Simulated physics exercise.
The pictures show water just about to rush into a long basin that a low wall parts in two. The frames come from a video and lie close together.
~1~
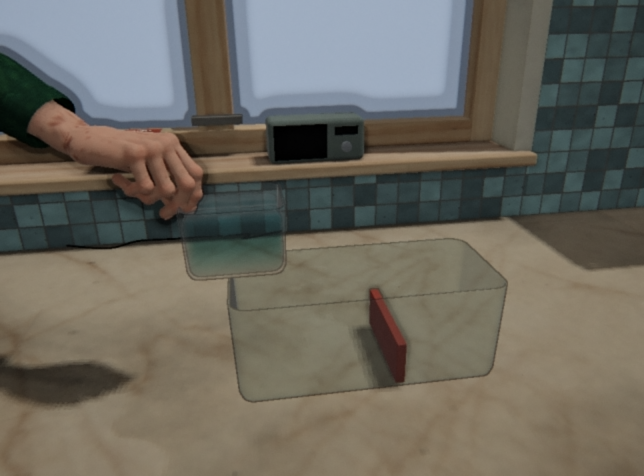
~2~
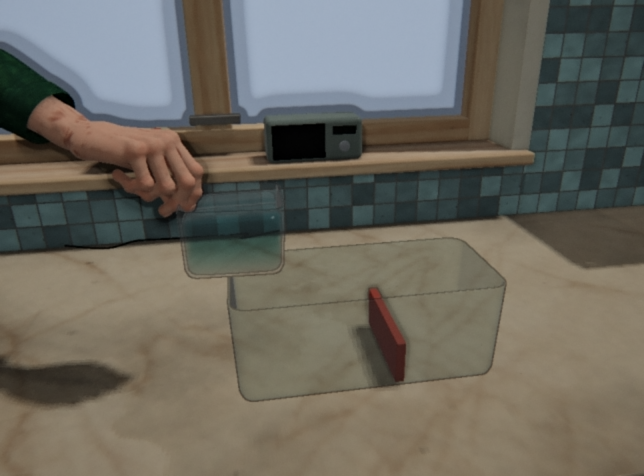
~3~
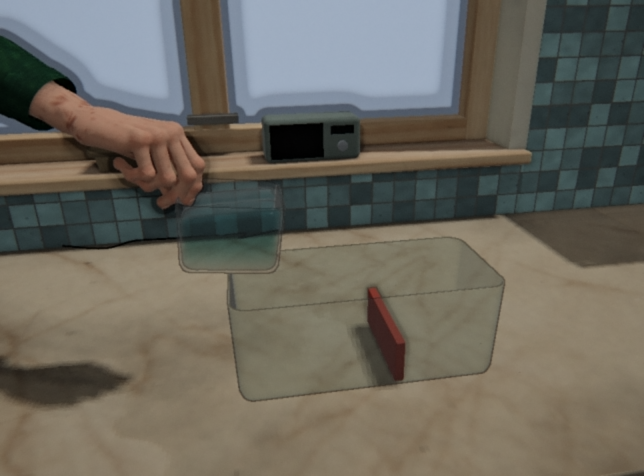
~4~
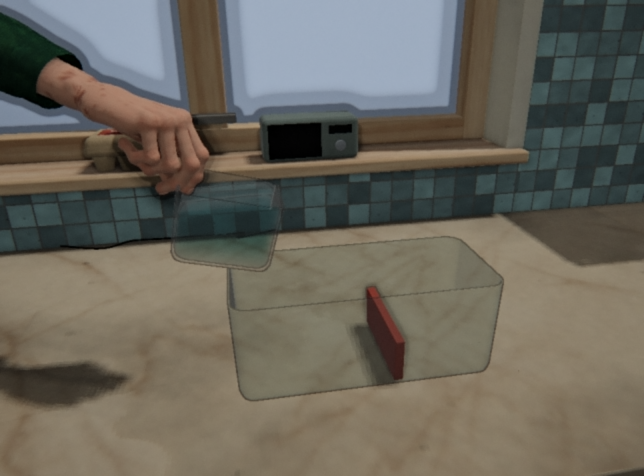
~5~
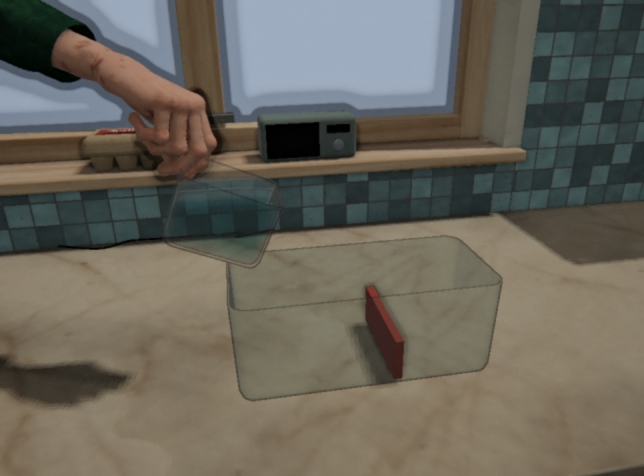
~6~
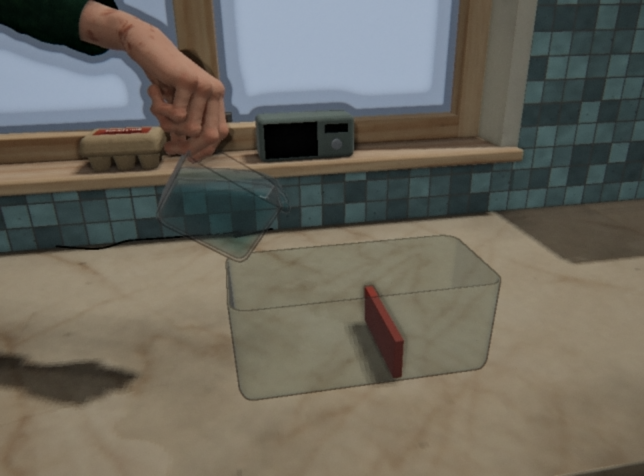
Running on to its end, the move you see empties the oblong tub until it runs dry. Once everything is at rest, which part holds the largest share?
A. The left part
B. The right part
Option A: The left part.
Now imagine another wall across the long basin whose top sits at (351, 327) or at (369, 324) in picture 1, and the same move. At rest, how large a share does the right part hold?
Case 1: 80 %; case 2: 60 %.
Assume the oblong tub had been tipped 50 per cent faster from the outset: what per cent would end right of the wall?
It comes to 10 per cent or so.
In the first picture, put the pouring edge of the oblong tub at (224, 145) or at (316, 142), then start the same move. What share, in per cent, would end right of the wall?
The first start yields 5 per cent, the second 75 per cent.
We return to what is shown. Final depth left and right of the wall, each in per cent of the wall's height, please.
About 40 per cent on the left and 10 per cent on the right.
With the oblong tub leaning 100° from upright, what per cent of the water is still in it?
About 35 per cent.
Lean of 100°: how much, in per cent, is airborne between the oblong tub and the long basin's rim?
Estimated: 50 per cent or thereabouts.
A moment on, the tilt is 100° and 34 per cent is still to pour, 18 is left of the wall and 0 right of it.
Next, the tilt is 115° and 2 per cent is still to pour, 72 is left of the wall and 18 right of it.
Then the tilt is 115° and 0 per cent is still to pour, 83 is left of the wall and 15 right of it.
Later the tilt is 115° and 0 per cent is still to pour, 83 is left of the wall and 16 right of it.
Finally, 82 per cent lies left of the wall, 16 right of it and 2 outside.
